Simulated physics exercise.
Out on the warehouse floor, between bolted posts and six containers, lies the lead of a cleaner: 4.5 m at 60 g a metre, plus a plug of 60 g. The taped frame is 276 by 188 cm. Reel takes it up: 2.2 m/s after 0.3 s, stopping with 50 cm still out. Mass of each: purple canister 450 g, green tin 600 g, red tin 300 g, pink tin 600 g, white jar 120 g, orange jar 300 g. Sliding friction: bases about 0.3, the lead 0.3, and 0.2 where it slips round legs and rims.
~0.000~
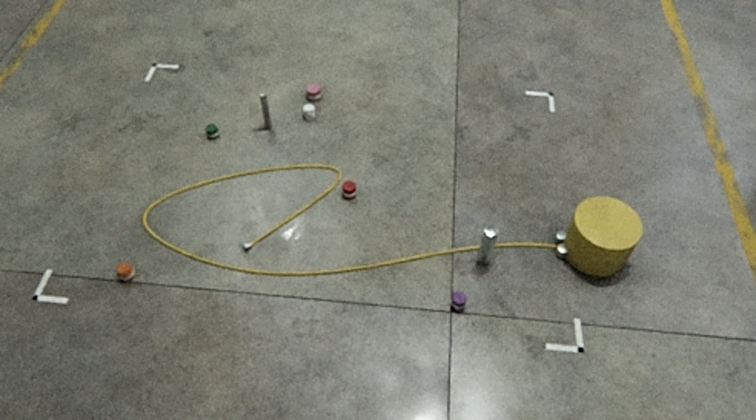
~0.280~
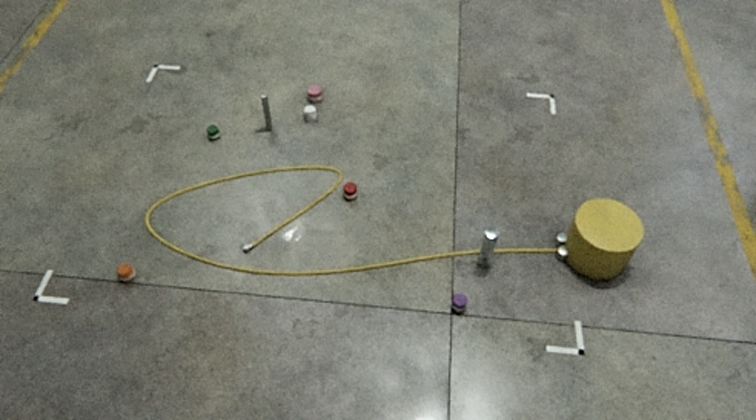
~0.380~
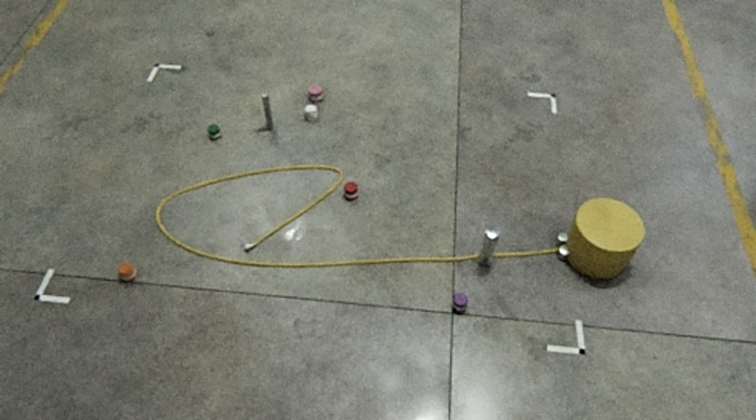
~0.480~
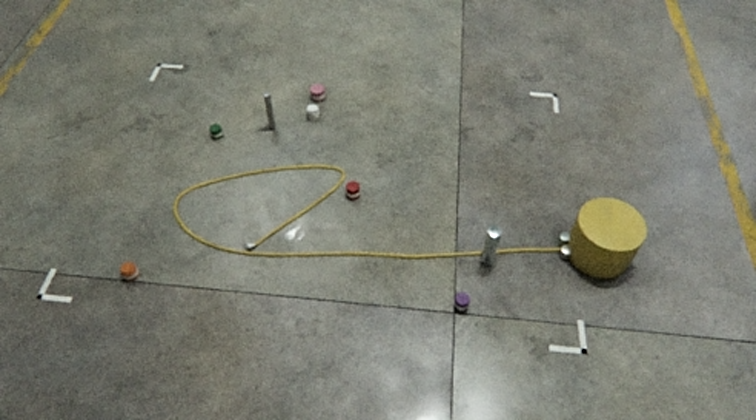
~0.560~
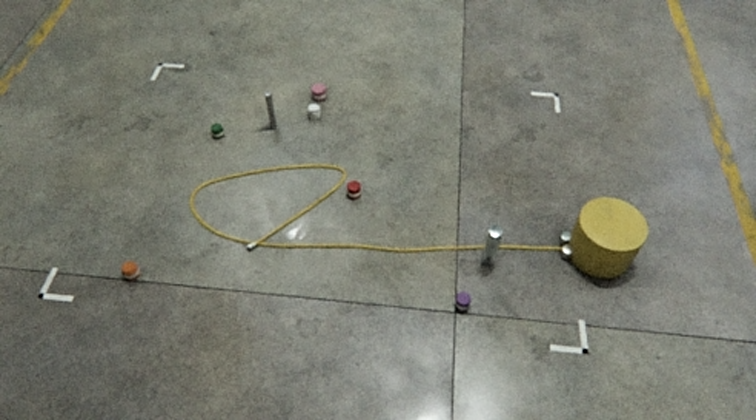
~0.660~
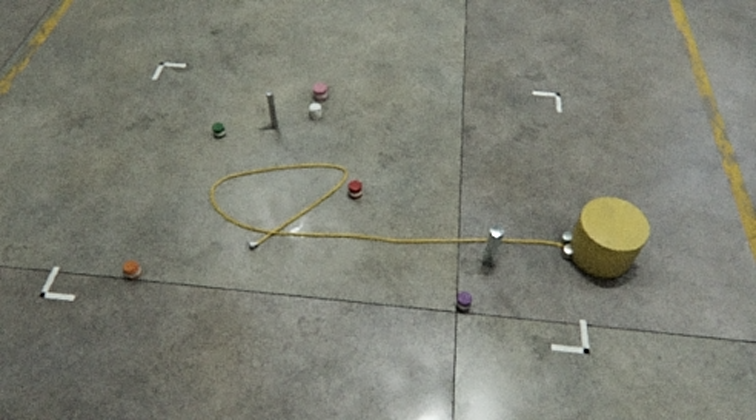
On a warehouse floor, a yellow lead looped among small coloured containers and upright posts is drawn rightward toward a yellow reel, its loop shrinking steadily from the left while its free end stays almost still.
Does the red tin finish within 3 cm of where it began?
Yes, it stays close.
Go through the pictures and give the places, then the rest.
Red tin (349, 186); posts (263, 94) (492, 230); lead runs through (494, 246) (331, 272) (171, 246) (240, 174) (313, 203), in the first frame.
Lead runs through (500, 251) (174, 248) (313, 204), in the second frame.
Lead runs through (519, 254) (189, 249) (314, 204), in the third frame.
Lead runs through (551, 250) (220, 248) (316, 203), in the fourth frame.
Lead runs through (584, 251) (253, 243) (317, 203), in the fifth frame.
Red tin (355, 185); lead runs through (461, 241) (297, 234) (246, 173) (318, 202), in the sixth frame.
At 1.1 s, plug at (254, 244); nothing else has moved.
At 1.5 s, plug at (257, 242); nothing else has moved.
At 2.0 s, plug at (508, 236); nothing else has moved.
At 2.4 s, plug at (559, 243); nothing else has moved.
At 3.2 s, plug at (559, 243); red tin 0 cm off its start at (355, 185).
